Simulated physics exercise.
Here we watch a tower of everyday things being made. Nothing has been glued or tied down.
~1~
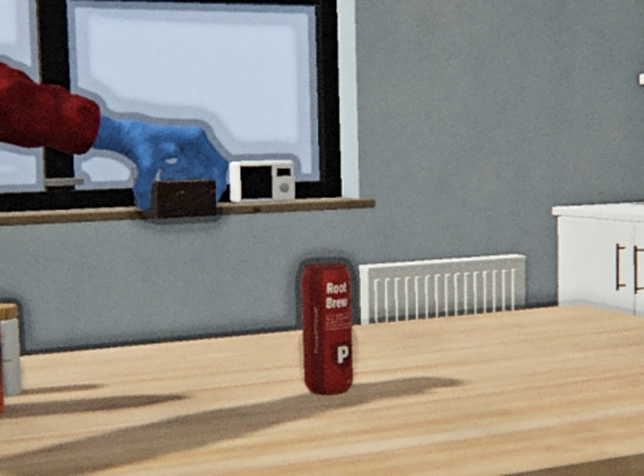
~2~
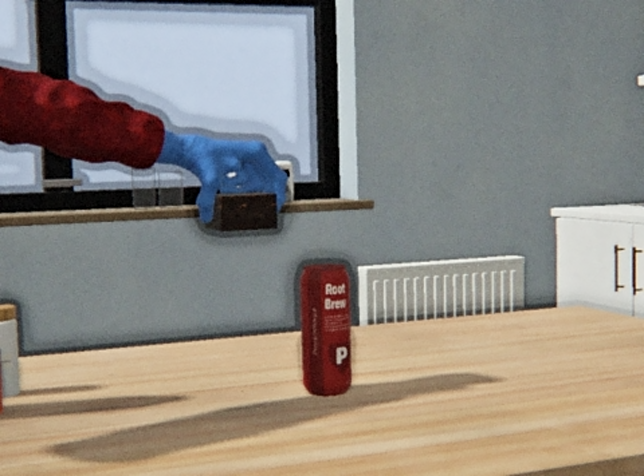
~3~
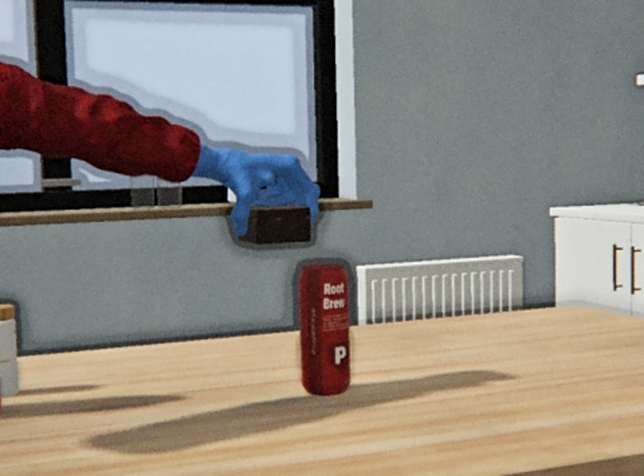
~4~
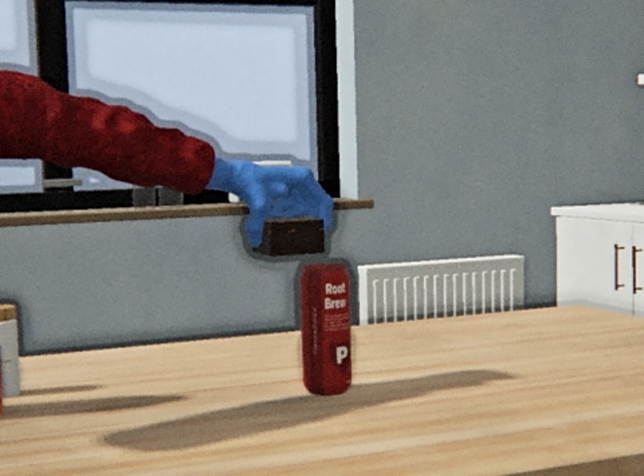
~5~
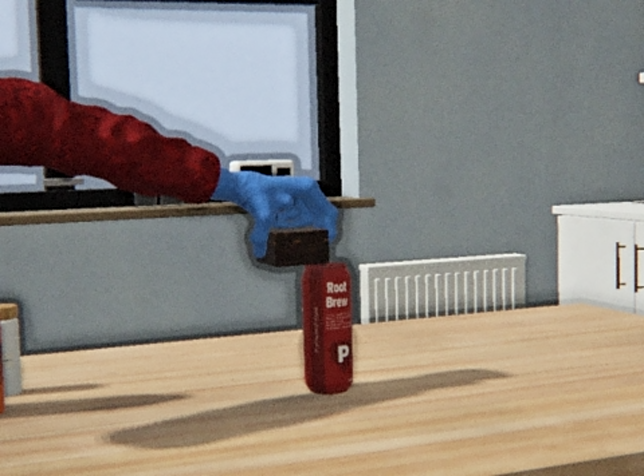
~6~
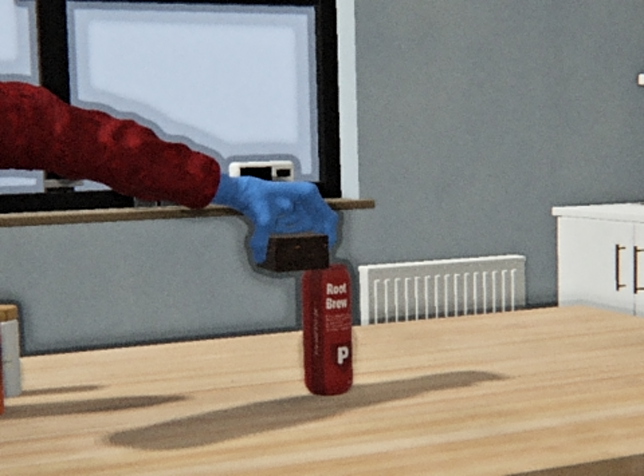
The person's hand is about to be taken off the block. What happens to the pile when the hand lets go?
Something comes down.
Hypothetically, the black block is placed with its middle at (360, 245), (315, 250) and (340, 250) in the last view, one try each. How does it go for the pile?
Outcomes in order: A collapse, no collapse, no collapse.
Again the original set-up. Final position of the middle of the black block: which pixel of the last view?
Somewhere around (207, 389) in the last picture.
Then, 0.30 s past the last view, black block now fallen.
Then, 0.40 s past the last view, things are still on the move.
Finally, fallen, black block; the other 3 still in place. Final places as the last picture's camera would see them, black block near (207, 389). The pile loses its balance.
